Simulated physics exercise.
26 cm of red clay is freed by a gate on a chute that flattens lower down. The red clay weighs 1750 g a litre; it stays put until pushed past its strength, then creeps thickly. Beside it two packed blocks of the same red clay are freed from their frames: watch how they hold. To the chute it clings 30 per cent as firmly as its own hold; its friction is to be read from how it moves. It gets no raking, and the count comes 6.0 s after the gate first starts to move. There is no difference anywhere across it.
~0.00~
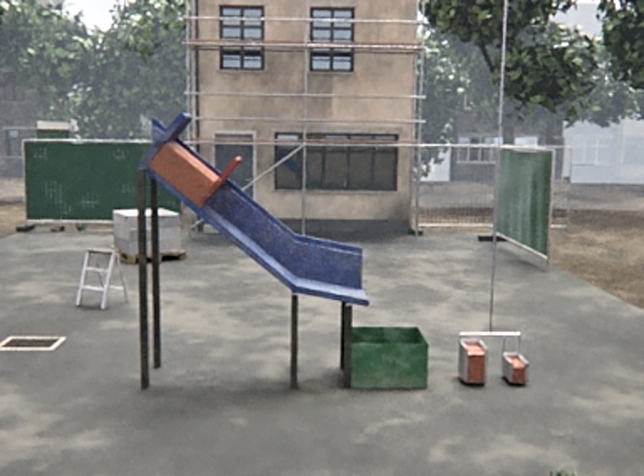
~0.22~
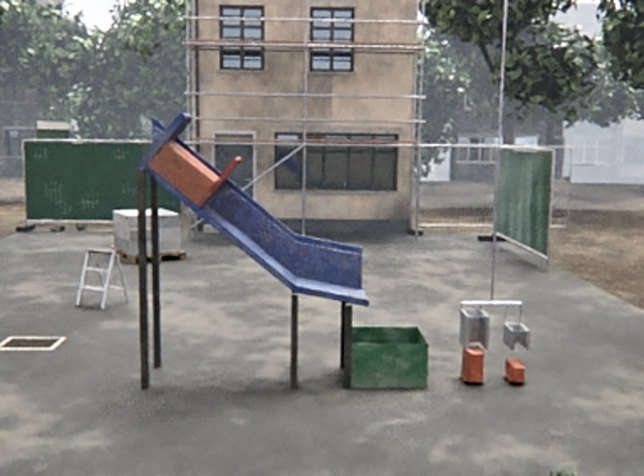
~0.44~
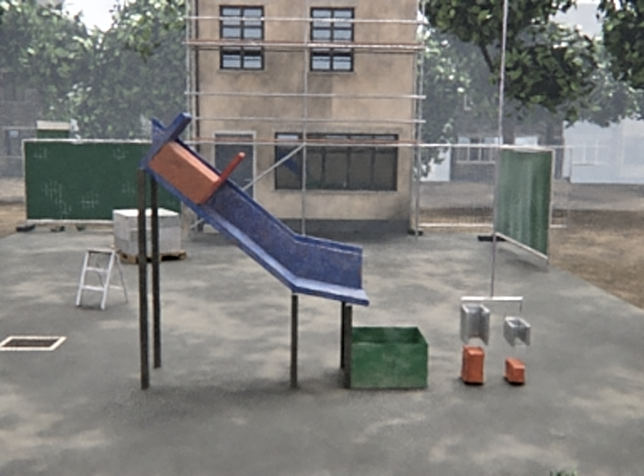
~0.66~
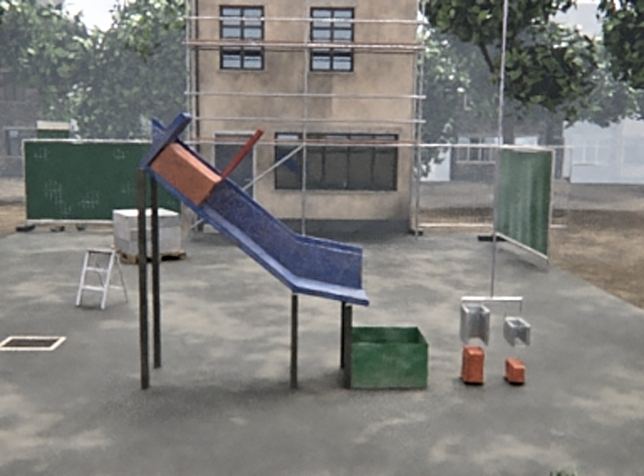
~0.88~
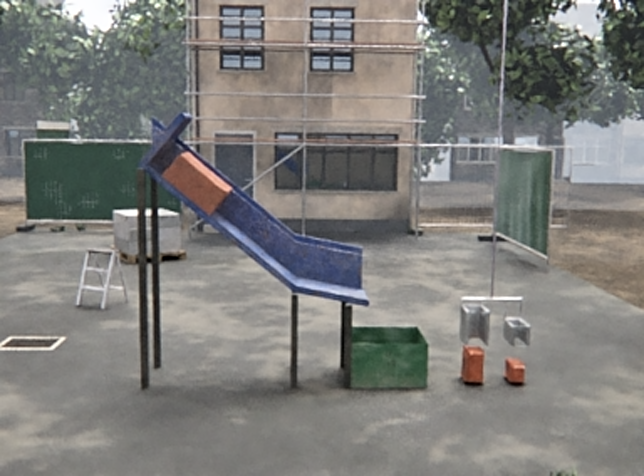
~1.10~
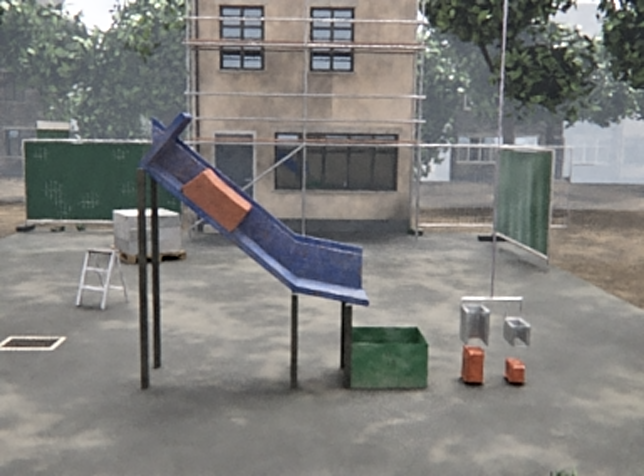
At the start, red clay rests behind a red gate high on a blue slide, while two metal casings cover smaller clay blocks at right. The casings lift, leaving both blocks standing on the ground. The gate then swings upward, and the clay slides a short way down the chute in one piece.
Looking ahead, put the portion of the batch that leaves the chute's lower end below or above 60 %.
Recorded share not reaching 60 %.
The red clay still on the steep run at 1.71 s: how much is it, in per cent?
I'd say close to 30 per cent.
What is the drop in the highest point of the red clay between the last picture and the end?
The gap comes to roughly 86 centimetres.
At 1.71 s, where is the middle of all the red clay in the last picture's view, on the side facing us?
Near (308, 274).
After 1.71 s, 32 % is on the steep run, 68 % on the flatter one and 0 % past the end.
After 2.44 s, none is on the steep run, 55 % on the flatter one and 45 % past the end.
After 3.17 s, none is on the steep run, 55 % on the flatter one and 45 % past the end.
After 3.89 s, none is on the steep run, 55 % on the flatter one and 45 % past the end.
After 6.39 s, none is on the steep run, 55 % on the flatter one and 45 % past the end.
